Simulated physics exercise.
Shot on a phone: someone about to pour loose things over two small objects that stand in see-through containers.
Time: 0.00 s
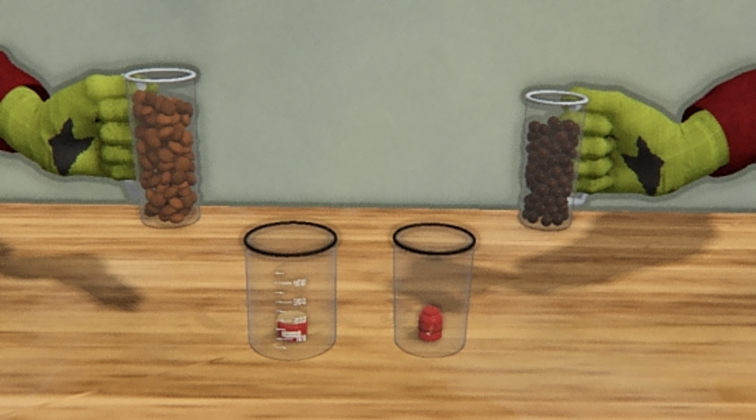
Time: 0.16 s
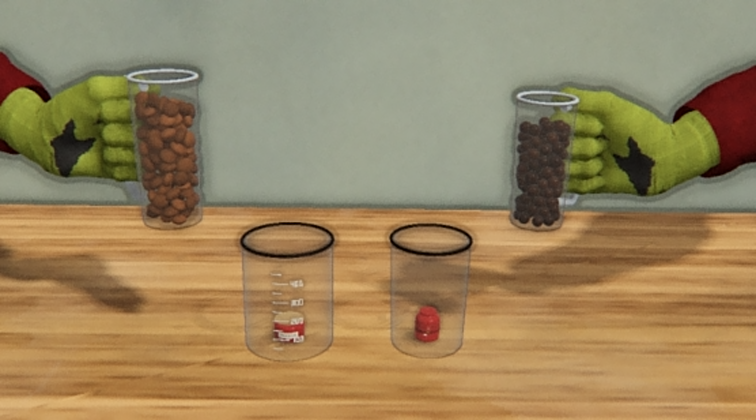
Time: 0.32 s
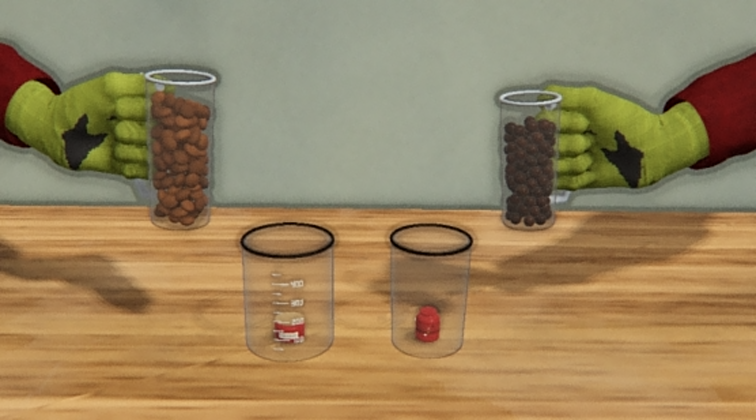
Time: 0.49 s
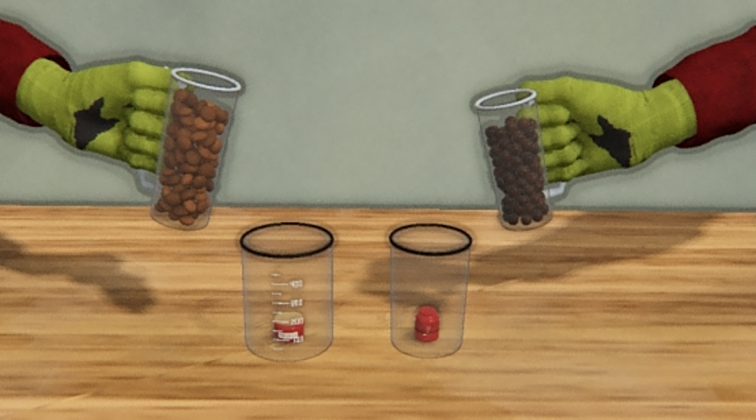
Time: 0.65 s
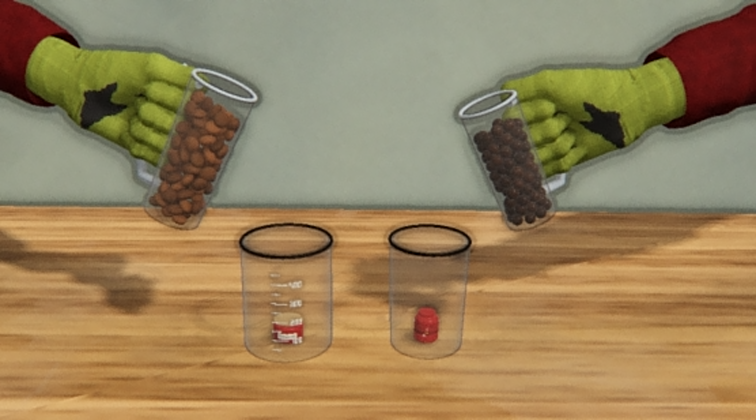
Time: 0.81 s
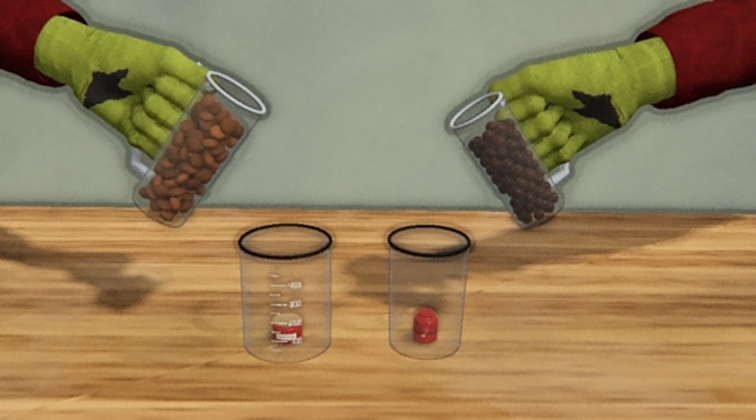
On a wooden table, two small red objects sat in separate clear containers while green-gloved hands behind them moved cups of brown and dark bits closer together, then tilted them steadily inward.
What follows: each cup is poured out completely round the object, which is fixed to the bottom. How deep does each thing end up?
In the end the left one is swallowed up and the right one is swallowed up.
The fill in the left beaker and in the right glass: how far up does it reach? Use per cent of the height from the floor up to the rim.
Roughly 50 % for the left and 50 % for the right.
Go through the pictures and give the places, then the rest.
In the first frame, small canister in the left beaker (292, 326), a quarter of its height or less; left cup (166, 149), nearly full of bits of dog kibble; small bottle in the right glass (430, 323), a quarter of its height or less; right cup (551, 161), nearly full of chocolate balls.
In the second frame, left cup (168, 150), upright; right cup (542, 162), upright.
In the third frame, left cup (181, 151), tipped 4°; right cup (529, 162), tipped 4°.
In the fourth frame, left cup (192, 151), tipped 14°; right cup (516, 161), tipped 14°.
In the fifth frame, left cup (197, 152), tipped 24°; right cup (510, 162), tipped 24°.
In the sixth frame, small canister in the left beaker (287, 328); left cup (197, 152), tipped 35°; small bottle in the right glass (426, 325); right cup (509, 163), tipped 35°.
By 1.18 s, left beaker empty, all of its cupful still in the cup; right glass empty, all of its cupful still in the cup.
By 1.65 s, left beaker empty, all of its cupful still in the cup; right glass empty, all of its cupful still in the cup.
By 2.16 s, left beaker nearly empty, the larger part of its cupful still in the cup; right glass a quarter full, roughly a third of its cupful still in the cup.
When it is over (3.0 s), left beaker half full (surface near (287, 291)), nothing beside it; right glass half full (surface near (427, 290)), nothing beside it; the left thing is covered; the right thing is covered.
